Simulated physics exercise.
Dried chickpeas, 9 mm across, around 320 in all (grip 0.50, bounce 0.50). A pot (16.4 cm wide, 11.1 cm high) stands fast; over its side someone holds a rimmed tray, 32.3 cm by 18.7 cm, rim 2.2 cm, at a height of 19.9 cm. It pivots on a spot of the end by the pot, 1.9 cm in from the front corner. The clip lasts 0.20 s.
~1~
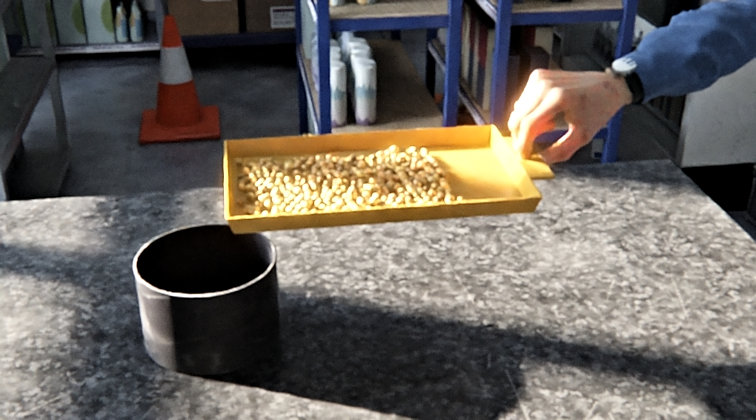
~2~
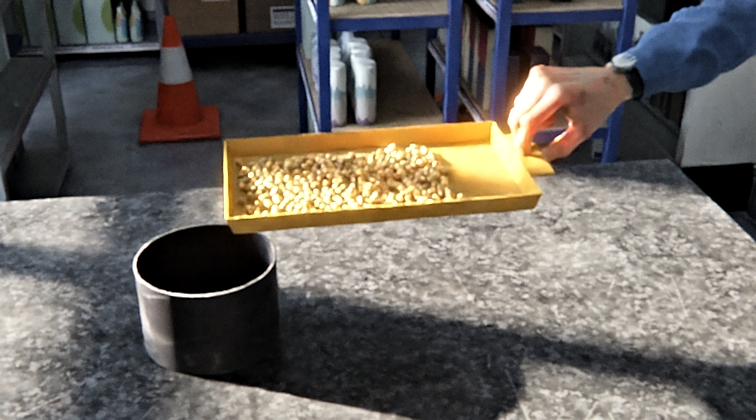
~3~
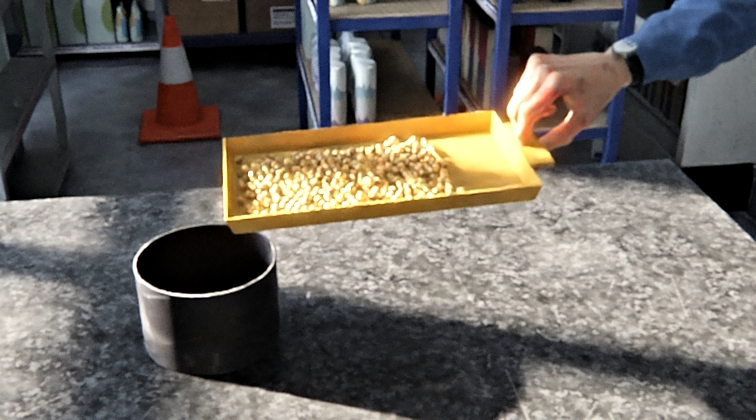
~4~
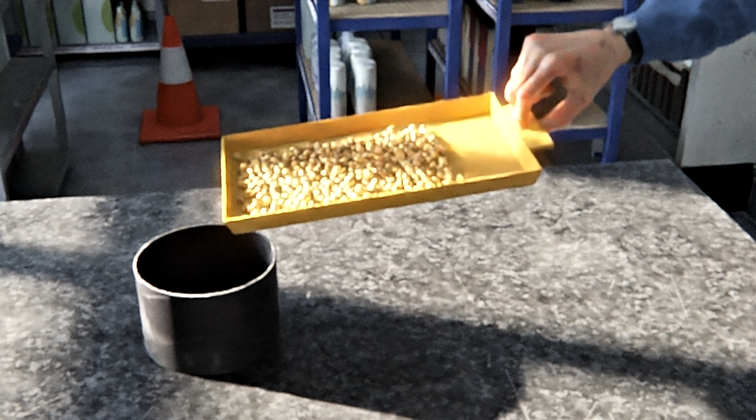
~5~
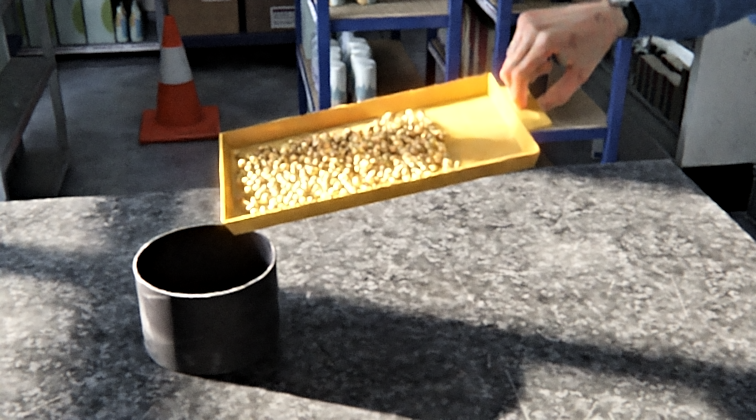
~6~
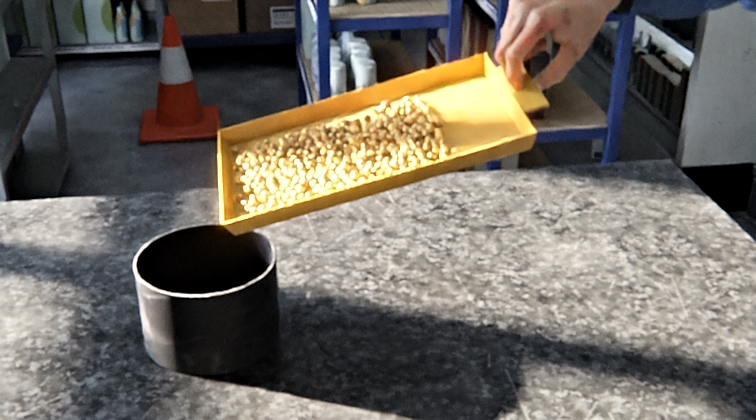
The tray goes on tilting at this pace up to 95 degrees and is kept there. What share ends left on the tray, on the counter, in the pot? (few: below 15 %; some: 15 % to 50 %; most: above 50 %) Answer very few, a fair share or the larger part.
Left on the tray: Very few; on the counter: The larger part; in the pot: A fair share.
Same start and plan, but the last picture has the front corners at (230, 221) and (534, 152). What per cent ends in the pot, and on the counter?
Pot 0, counter 100.
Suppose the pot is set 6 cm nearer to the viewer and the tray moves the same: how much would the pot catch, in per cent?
In that case some 80 per cent.
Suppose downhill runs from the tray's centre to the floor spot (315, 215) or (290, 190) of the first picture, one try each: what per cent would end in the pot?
About 0 and 65 per cent.
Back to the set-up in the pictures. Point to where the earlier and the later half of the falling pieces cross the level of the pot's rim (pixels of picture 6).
First near (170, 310), later near (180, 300).
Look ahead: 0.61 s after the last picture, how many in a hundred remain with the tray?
About 95 per cent.
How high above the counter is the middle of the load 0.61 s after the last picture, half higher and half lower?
Roughly 26 cm.
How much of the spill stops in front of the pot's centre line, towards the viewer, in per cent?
Some 100 per cent.
Then, 0.36 s after the last picture, tilt 54 degrees; the tray holds 100 %, the pot 0 %.
Then, 0.61 s after the last picture, tilt 80 degrees; the tray holds 95 %, the pot 0 %.
Then, 0.95 s after the last picture, tilt 95 degrees; the tray holds 0 %, the pot 20 %.
In the end, tray 0 %, counter 75 %, pot 25 %.
